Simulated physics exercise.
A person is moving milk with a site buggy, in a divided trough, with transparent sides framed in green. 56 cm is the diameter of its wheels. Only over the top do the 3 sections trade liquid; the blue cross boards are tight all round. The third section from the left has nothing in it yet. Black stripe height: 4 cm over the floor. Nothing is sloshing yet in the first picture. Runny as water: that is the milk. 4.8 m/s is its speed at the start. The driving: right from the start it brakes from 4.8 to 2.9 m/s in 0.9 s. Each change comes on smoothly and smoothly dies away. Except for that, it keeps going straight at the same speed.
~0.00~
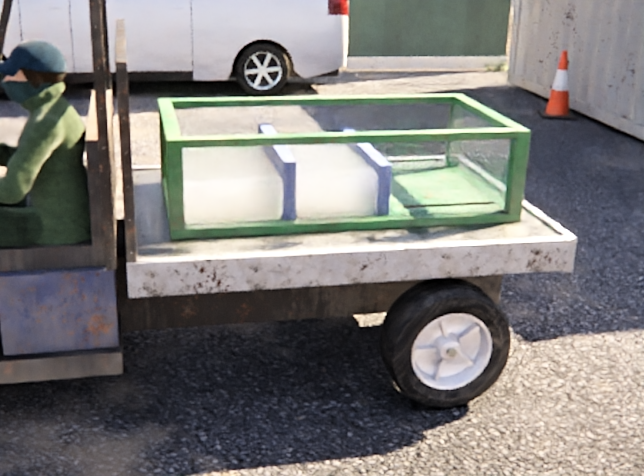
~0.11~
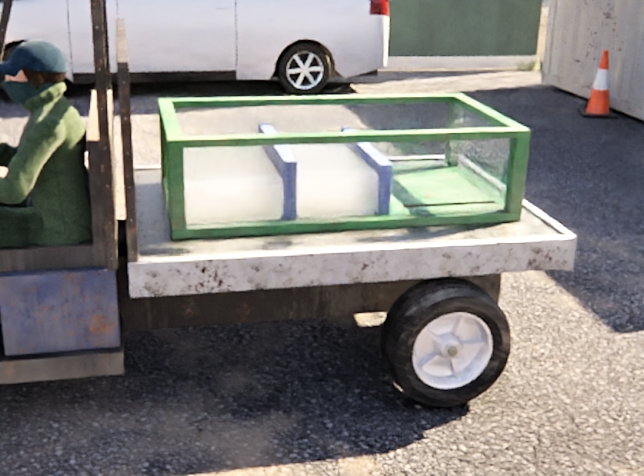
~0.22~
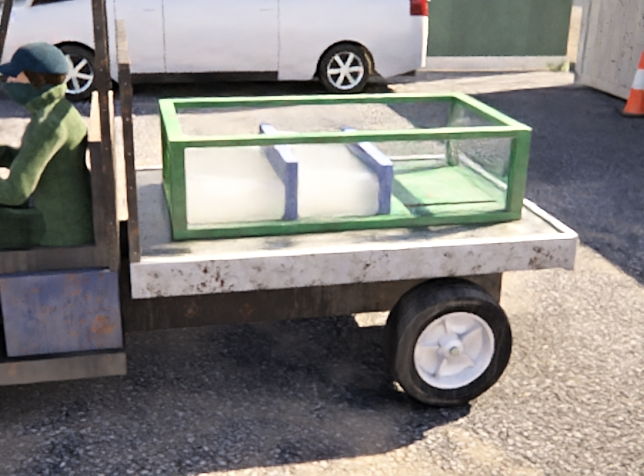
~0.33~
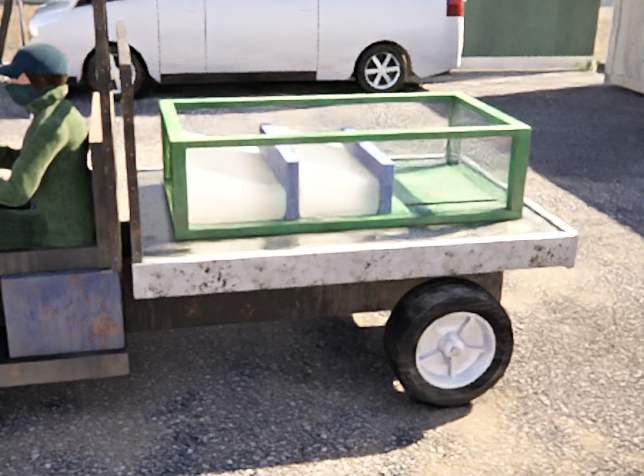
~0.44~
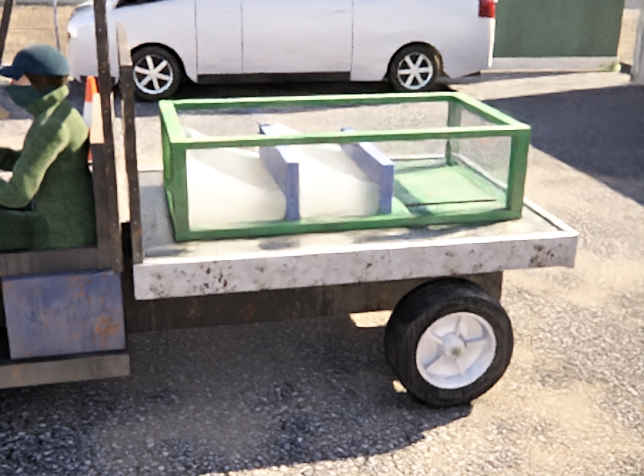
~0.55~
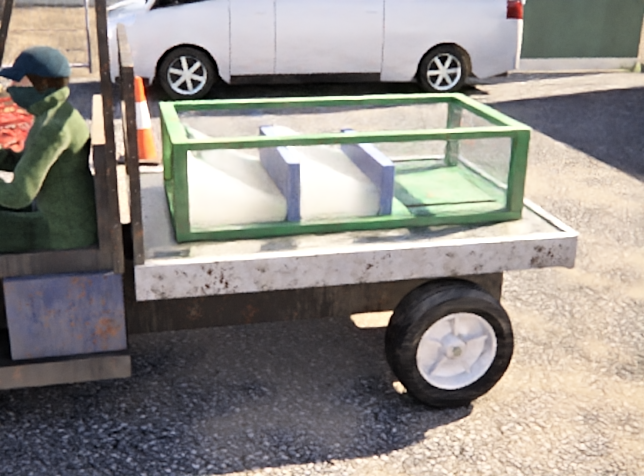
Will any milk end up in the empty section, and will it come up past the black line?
No, none gets in.
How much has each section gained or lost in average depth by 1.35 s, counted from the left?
In cm: 0, 1 down, 0.
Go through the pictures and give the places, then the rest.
Sections from the left stand at (231, 172), (327, 168), dry; board top at (290, 162) and (386, 166); the front is on the left, levels are read along the near wall; a wheel hub at (455, 356), in the first frame.
Sections from the left stand at (232, 171), (328, 168), dry, in the second frame.
Sections from the left stand at (233, 173), (329, 167), dry, in the third frame.
Sections from the left stand at (234, 172), (330, 164), dry, in the fourth frame.
Sections from the left stand at (234, 173), (330, 165), dry, in the fifth frame.
Sections from the left stand at (235, 175), (330, 167), dry; a wheel hub at (460, 356), in the sixth frame.
After 0.95 s left to right it is 20, 19, 0 cm deep.
After 1.35 s left to right it is 20, 19, 0 cm deep.
After 1.85 s left to right it is 20, 19, 0 cm deep.
After 3.88 s left to right it is 20, 19, 0 cm deep.
